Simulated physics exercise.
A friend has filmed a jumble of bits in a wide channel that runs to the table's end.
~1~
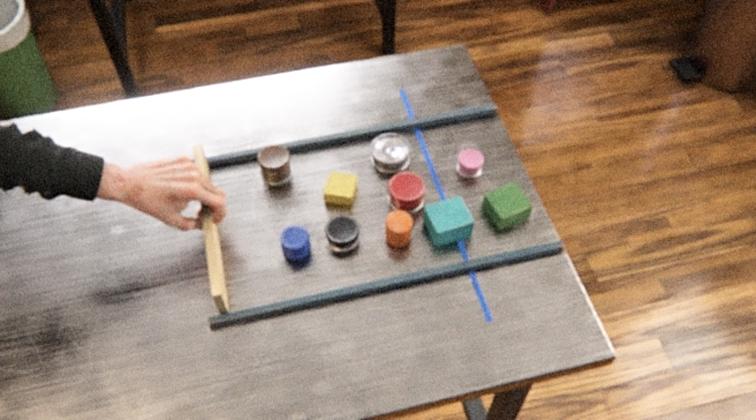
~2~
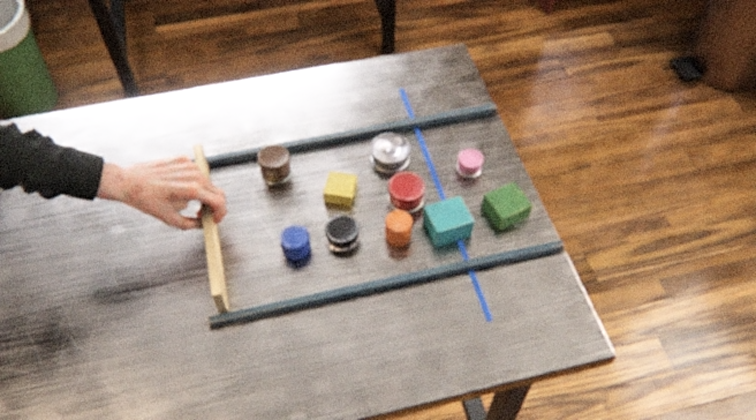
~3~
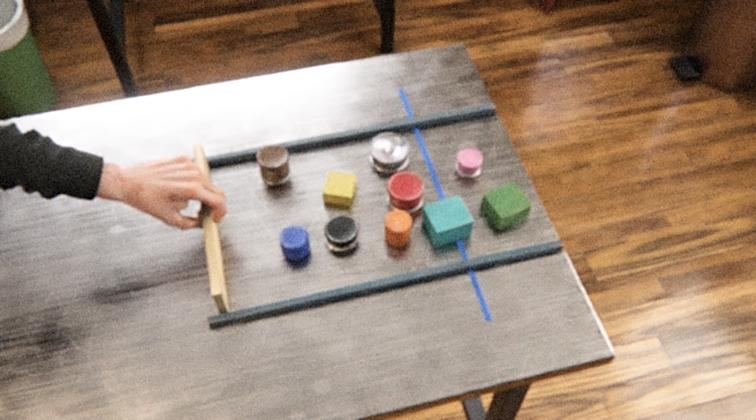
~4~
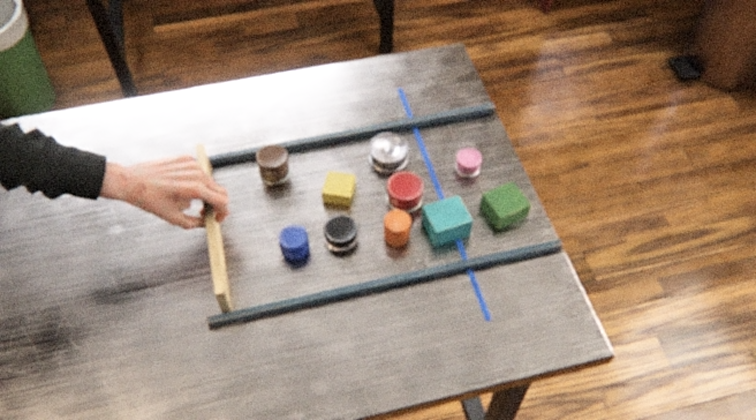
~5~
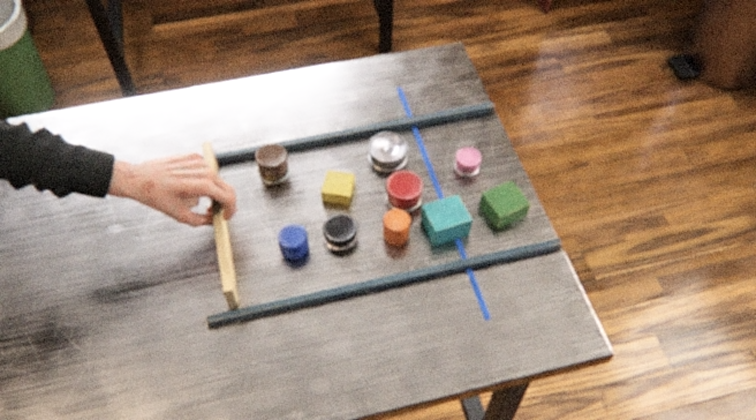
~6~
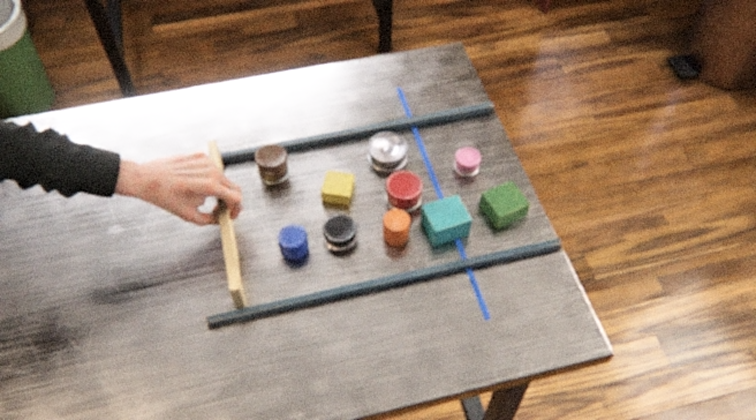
On a dark wooden table, a hand slides an upright board slightly right between two strips, towards small pots and blocks that stay put.
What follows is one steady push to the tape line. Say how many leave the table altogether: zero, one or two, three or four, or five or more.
The number that fall off is zero.
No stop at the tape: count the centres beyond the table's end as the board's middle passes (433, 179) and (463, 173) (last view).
It would be 0 and 2.
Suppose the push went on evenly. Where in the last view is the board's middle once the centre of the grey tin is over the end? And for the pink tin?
For the grey tin at (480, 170), for the pink tin at (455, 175).
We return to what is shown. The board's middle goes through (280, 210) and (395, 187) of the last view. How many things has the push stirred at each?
2 and 8.
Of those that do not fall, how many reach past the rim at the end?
That would be 1.
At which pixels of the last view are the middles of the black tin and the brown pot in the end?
Near (470, 187) and (433, 129).
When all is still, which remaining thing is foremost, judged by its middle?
That is the green block.
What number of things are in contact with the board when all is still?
4 of them.
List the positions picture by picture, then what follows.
In the first picture, green block (507, 206); pink tin (470, 163); turquoise block (448, 222); board (210, 225); tape (440, 191).
In the second picture, pink tin (470, 163); black tin (342, 233).
In the third picture, turquoise block (447, 221); brown pot (274, 164).
In the fourth picture, green block (505, 205); yellow block (339, 188).
In the fifth picture, pink tin (468, 161); grey tin (388, 152).
In the sixth picture, green block (505, 204); pink tin (468, 161); turquoise block (446, 220); board (226, 221); tape (438, 190).
Soon after, none off yet; green block at rest near (505, 204); pink tin at rest near (468, 161); turquoise block at rest near (446, 220).
After that, none off yet; green block at rest near (505, 204); pink tin at rest near (468, 161); turquoise block at rest near (448, 220).
In the end, the number that fall off is zero.
